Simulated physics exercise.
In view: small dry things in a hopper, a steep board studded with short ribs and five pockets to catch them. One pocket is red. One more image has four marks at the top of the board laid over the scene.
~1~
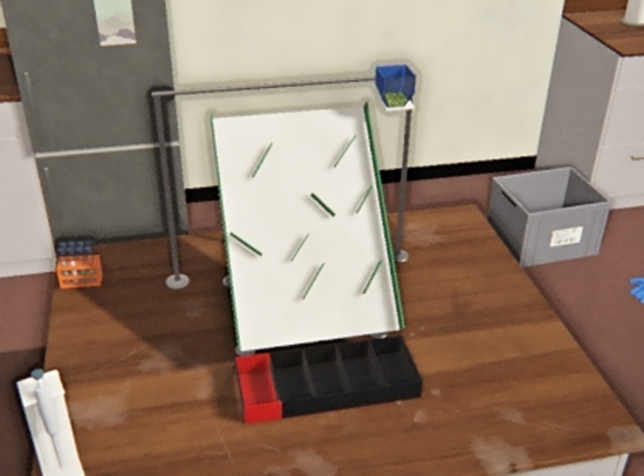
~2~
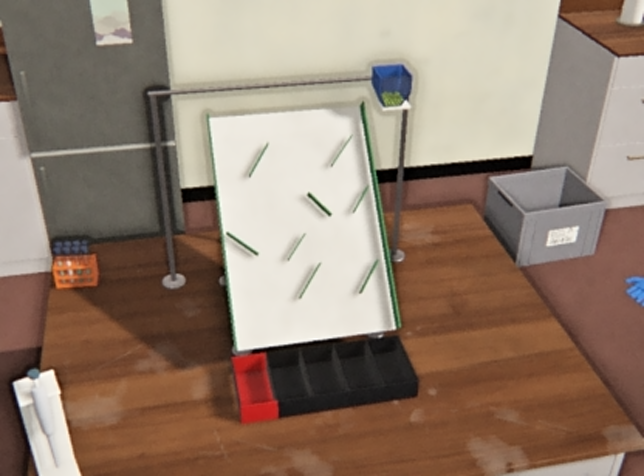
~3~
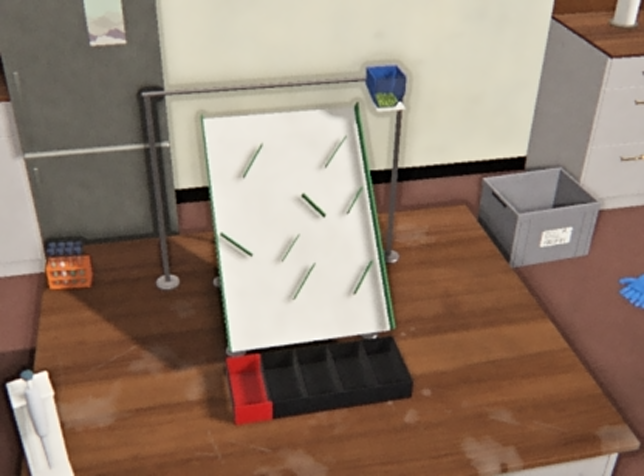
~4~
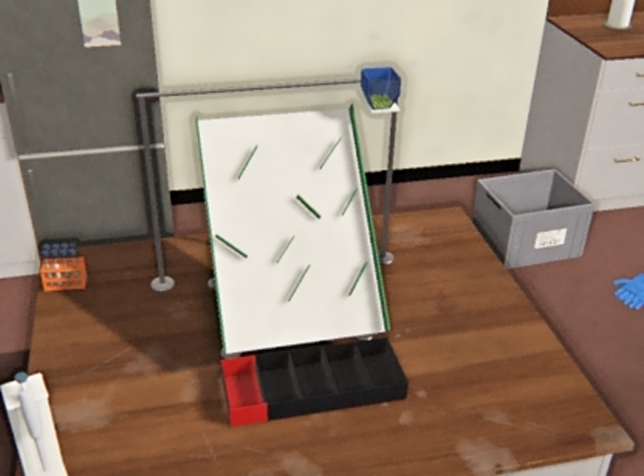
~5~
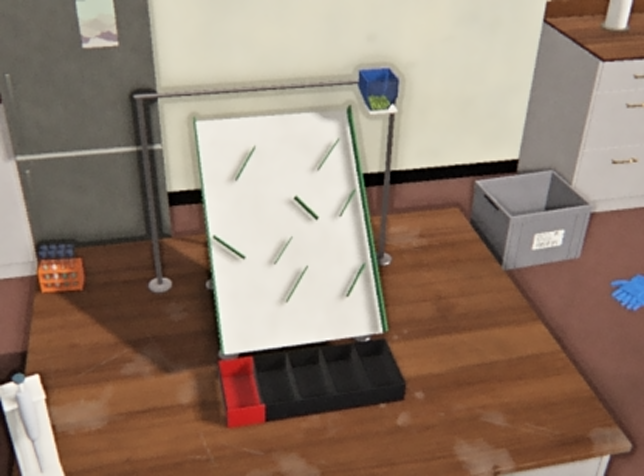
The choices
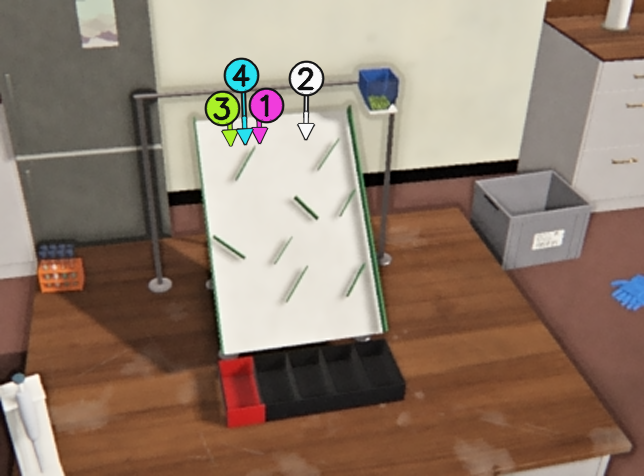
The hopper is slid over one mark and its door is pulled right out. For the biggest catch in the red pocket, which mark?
1 works best here.
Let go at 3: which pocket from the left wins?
It is the second one.
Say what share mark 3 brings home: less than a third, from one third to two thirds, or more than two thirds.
Mark 3 gives less than a third.
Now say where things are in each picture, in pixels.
In the first frame, hopper at (394, 98), dried peas, door shut.
In the second frame, ribs (250, 175) to (268, 142), (333, 164) to (352, 135), (309, 192) to (332, 214).
In the third frame, ribs (349, 212) to (363, 186), (221, 232) to (253, 255), (283, 260) to (300, 234).
In the fourth frame, ribs (290, 300) to (310, 265), (351, 295) to (368, 262).
In the fifth frame, red pocket at (246, 415), number 1 of 5 from the left.
On the marked copy, mark 1 meets the board at (259, 137); mark 2 meets the board at (305, 133); mark 3 meets the board at (230, 140); mark 4 meets the board at (245, 138).
With 1, about a third in the red pocket, about half in other pockets, a small part outside the box.
With 2, a small part in the red pocket, nearly all in other pockets.
With 3, a small part in the red pocket, most in other pockets, a small part held on the board.
With 4, a small part in the red pocket, most in other pockets, a small part held on the board, a stray few outside the box.
